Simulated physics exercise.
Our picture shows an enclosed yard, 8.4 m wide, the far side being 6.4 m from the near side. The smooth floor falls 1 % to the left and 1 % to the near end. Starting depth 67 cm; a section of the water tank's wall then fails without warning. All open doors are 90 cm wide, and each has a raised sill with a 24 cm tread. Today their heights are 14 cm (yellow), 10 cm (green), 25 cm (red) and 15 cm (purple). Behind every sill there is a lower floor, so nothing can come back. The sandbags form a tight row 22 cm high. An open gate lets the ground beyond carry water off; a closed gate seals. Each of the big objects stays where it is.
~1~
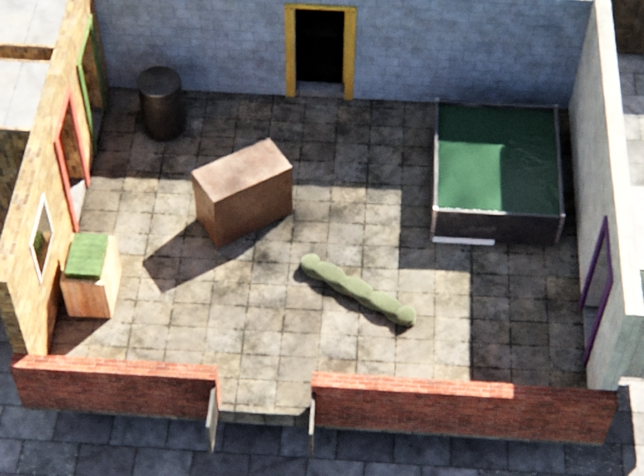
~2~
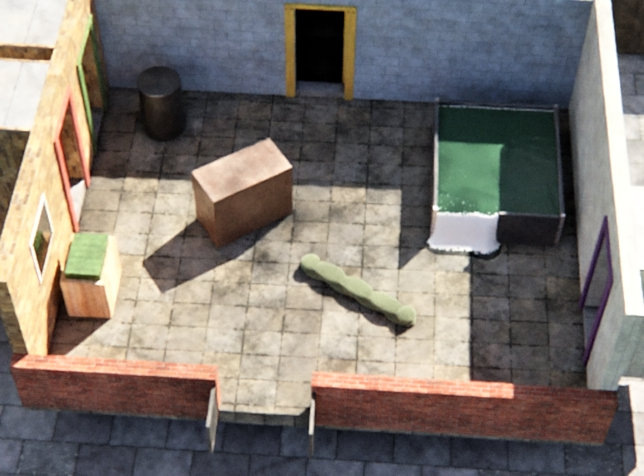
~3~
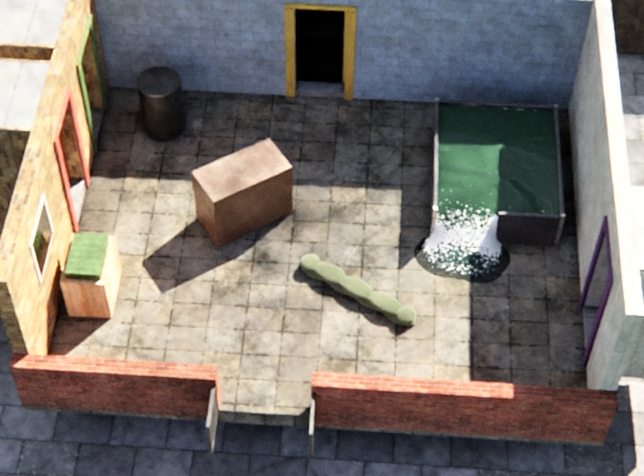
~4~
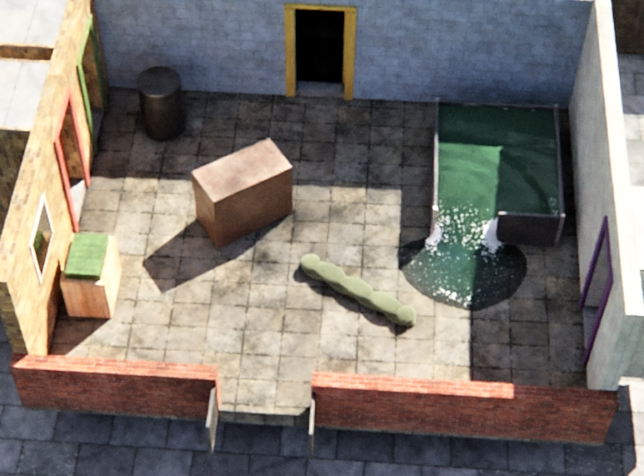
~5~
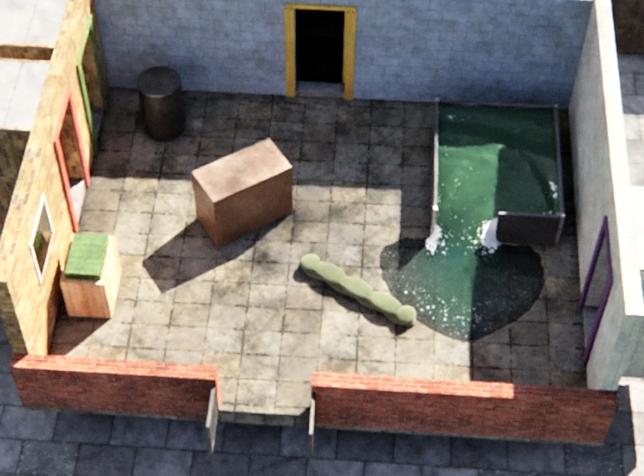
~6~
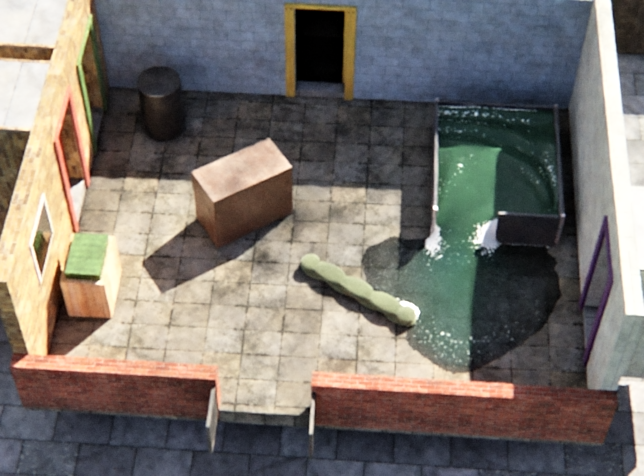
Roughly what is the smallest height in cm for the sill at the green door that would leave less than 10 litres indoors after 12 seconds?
Close to 7 cm.
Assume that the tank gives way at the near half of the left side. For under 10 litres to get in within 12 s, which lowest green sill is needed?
Then it needs around 13.0 cm.
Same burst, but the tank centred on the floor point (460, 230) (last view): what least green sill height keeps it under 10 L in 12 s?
Close to 7.0 cm would do it.
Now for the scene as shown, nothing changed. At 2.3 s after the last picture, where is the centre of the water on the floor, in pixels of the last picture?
The water's centre is at about (466, 260).
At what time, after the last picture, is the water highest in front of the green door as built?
Roughly 11.0 s.
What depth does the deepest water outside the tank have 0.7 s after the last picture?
About 39 cm.
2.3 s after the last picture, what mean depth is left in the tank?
It averages near 34 cm.
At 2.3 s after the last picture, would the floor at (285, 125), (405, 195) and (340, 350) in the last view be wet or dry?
Status: Clear / clear / submerged.
Then, 0.7 s after the last picture water covers 20 % of the floor, deepest (39 cm) near (407, 309); it has not reached the green door.
Then, 2.3 s after the last picture water covers 35 % of the floor, deepest (34 cm) near (452, 410); it has not reached the green door.
Then, 11.3 s after the last picture water covers 95 % of the floor, deepest (13 cm) near (407, 309); 11 cm at the green door, 1 litre in over its 10 cm sill.
At the green door as built, the water peaked near 11 cm, 10.9 s after the last picture.
Run again over the same 12 s with other heights there, 16 litres in over 6 cm, 5 litres over 8 cm. The limit of 10 litres is kept from about 7 cm up.
